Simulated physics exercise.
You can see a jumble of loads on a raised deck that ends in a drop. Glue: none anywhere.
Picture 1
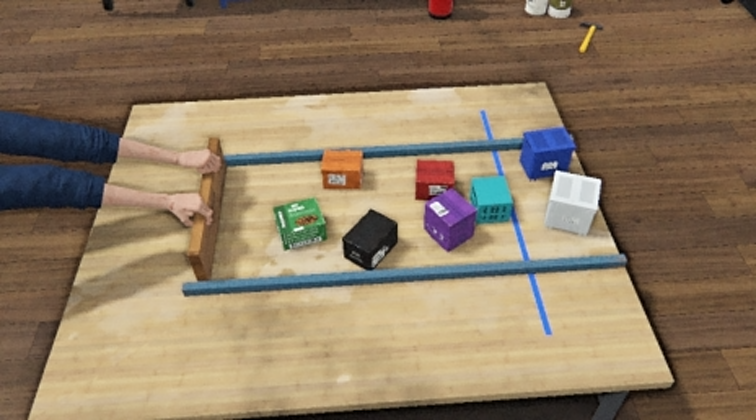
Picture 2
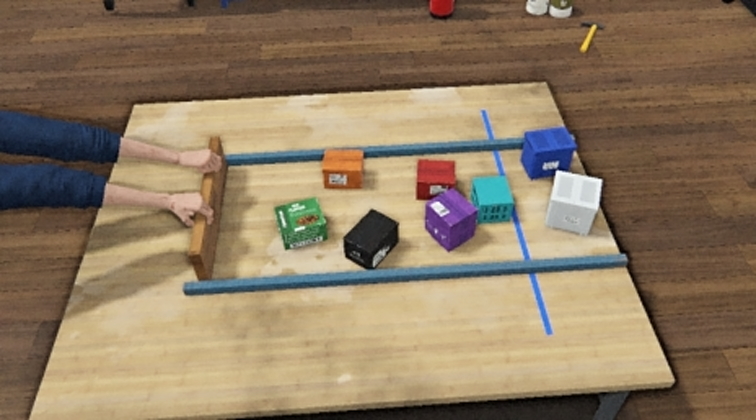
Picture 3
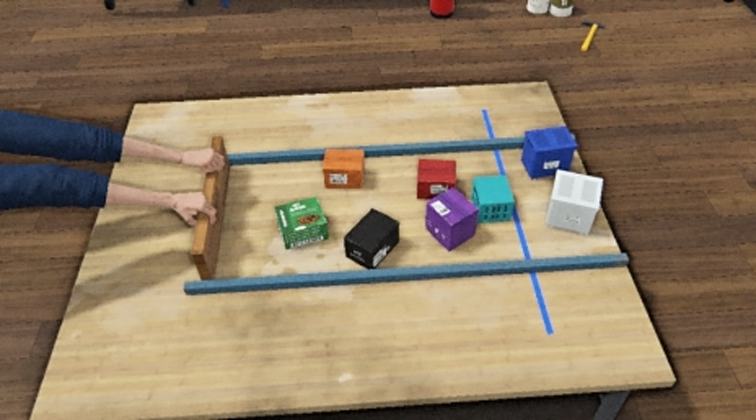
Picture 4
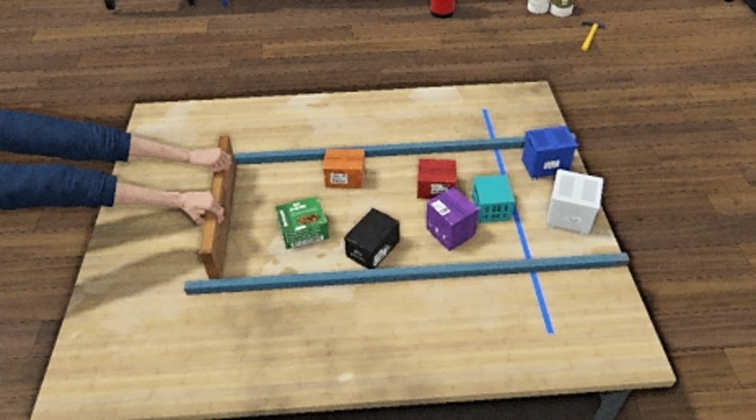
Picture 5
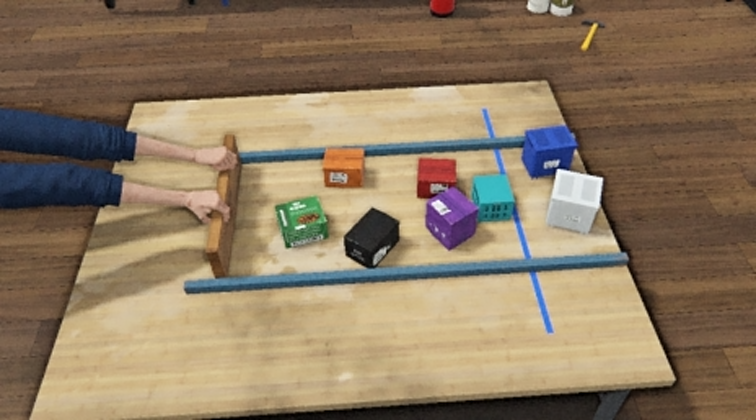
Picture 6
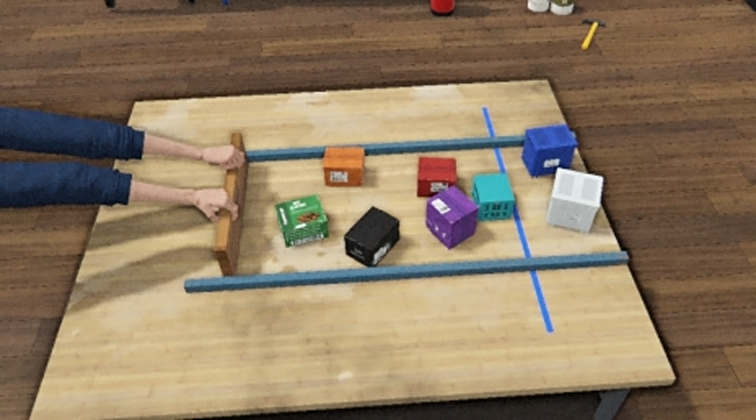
Two arms in dark blue sleeves slowly pushed a wooden plank a short way to the right between two blue rails on a table, while the colourful boxes ahead of it stayed still.
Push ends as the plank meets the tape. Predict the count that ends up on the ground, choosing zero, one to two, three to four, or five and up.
Count: One or two.
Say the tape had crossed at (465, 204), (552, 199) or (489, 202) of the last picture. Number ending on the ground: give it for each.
In order: 0, 4 and 0.
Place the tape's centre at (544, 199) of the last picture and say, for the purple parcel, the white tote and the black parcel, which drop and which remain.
In the end the purple parcel drops, the white tote drops and the black parcel keeps its place.
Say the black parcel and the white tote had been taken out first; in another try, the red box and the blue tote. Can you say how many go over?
0, then 1.
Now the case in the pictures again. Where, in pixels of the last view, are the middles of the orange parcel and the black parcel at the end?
Roughly at (519, 148) and at (552, 239), in that order.
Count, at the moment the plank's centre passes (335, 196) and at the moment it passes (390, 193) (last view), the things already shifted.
First 3, then 5.
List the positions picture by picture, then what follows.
White tote (572, 204); blue tote (546, 154); turquoise crate (491, 200); plank (210, 207); tape (510, 204), in the first frame.
Blue tote (547, 154); orange parcel (344, 170), in the second frame.
Turquoise crate (492, 199); plank (213, 206), in the third frame.
White tote (574, 203); purple parcel (452, 219), in the fourth frame.
Blue tote (548, 153); red box (436, 179), in the fifth frame.
White tote (573, 201); blue tote (548, 152); turquoise crate (492, 197); plank (234, 202); tape (512, 201), in the sixth frame.
Soon after, none off yet; white tote at rest near (573, 201); blue tote at rest near (548, 152); turquoise crate at rest near (492, 197).
Then, none off yet; white tote moved a little near (582, 202); blue tote at rest near (548, 152); turquoise crate moved about its own width near (539, 192).
By the end, the number that fall off is one or two; fallen, white tote.
